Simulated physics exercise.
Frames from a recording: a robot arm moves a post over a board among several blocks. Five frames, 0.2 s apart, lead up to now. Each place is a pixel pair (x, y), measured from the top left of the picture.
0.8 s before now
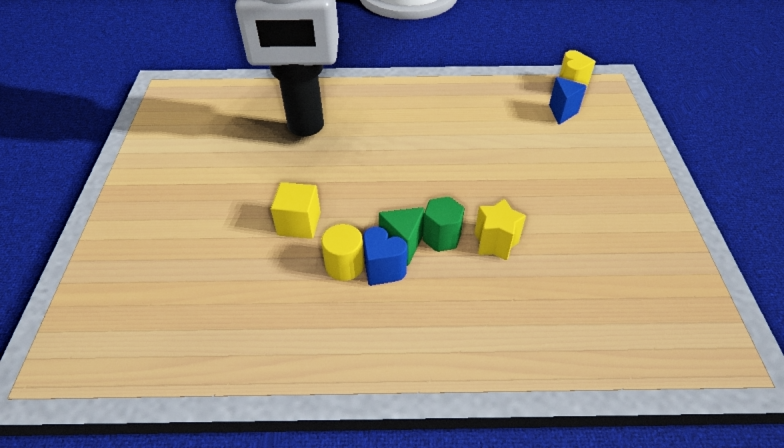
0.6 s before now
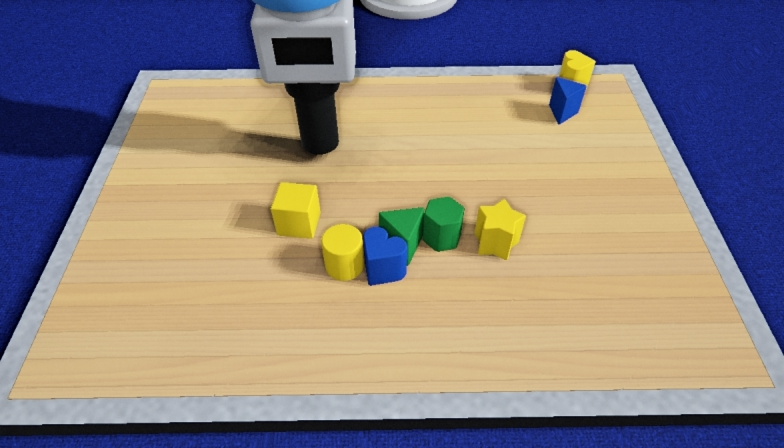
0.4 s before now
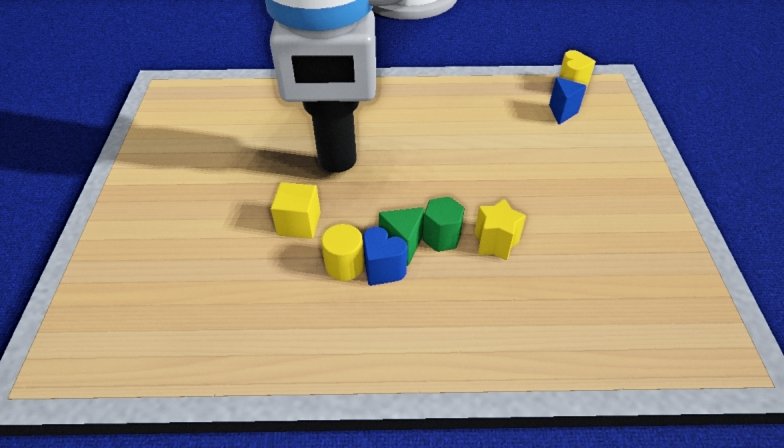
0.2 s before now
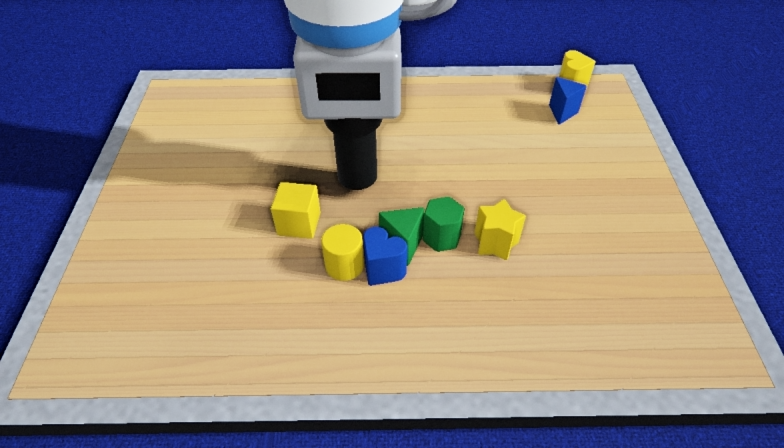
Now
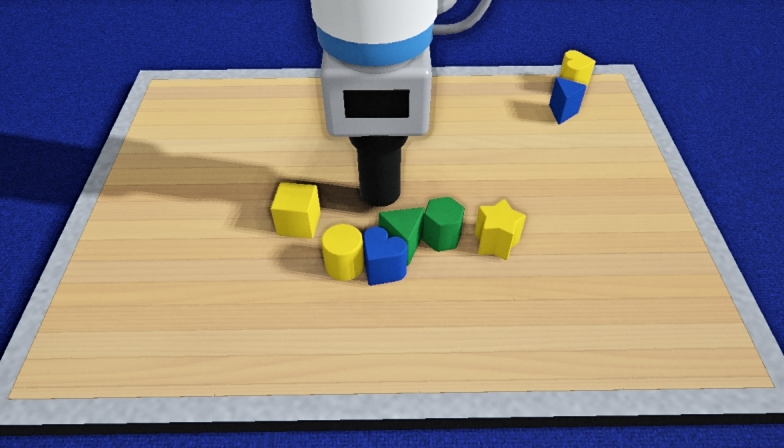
A robot arm moves its black post down and right across the board near still blocks.
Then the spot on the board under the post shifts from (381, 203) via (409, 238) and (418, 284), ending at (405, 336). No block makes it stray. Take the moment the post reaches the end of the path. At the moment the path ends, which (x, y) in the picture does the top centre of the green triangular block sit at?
The top centre is at (419, 349).
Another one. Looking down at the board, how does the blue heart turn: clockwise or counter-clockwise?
From above, clockwise.
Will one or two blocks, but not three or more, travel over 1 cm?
In short: No.
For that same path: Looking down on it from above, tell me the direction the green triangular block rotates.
The green triangular block rotates counterclockwise.
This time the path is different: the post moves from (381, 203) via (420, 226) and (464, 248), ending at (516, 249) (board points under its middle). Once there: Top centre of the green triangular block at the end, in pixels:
Answer: (420, 233).
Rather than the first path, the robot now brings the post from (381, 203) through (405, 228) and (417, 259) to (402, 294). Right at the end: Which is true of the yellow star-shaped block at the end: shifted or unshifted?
Right where it was.
What follows on the original path. One third of the way, post at (410, 228); blue heart at (381, 248), turned 20° clockwise; green triangular block at (416, 241); green six-sided block at (454, 214), turned 35° anticlockwise.
Two thirds of the way, post at (418, 275); blue heart at (378, 255), turned 55° clockwise; green triangular block at (421, 293), turned 15° clockwise; green six-sided block at (460, 218), turned 55° anticlockwise.
At the end, post at (405, 326); yellow disc unmoved; blue heart at (377, 257), turned 65° clockwise; green triangular block at (419, 349), turned 20° anticlockwise; green six-sided block at (460, 218), turned 55° anticlockwise.
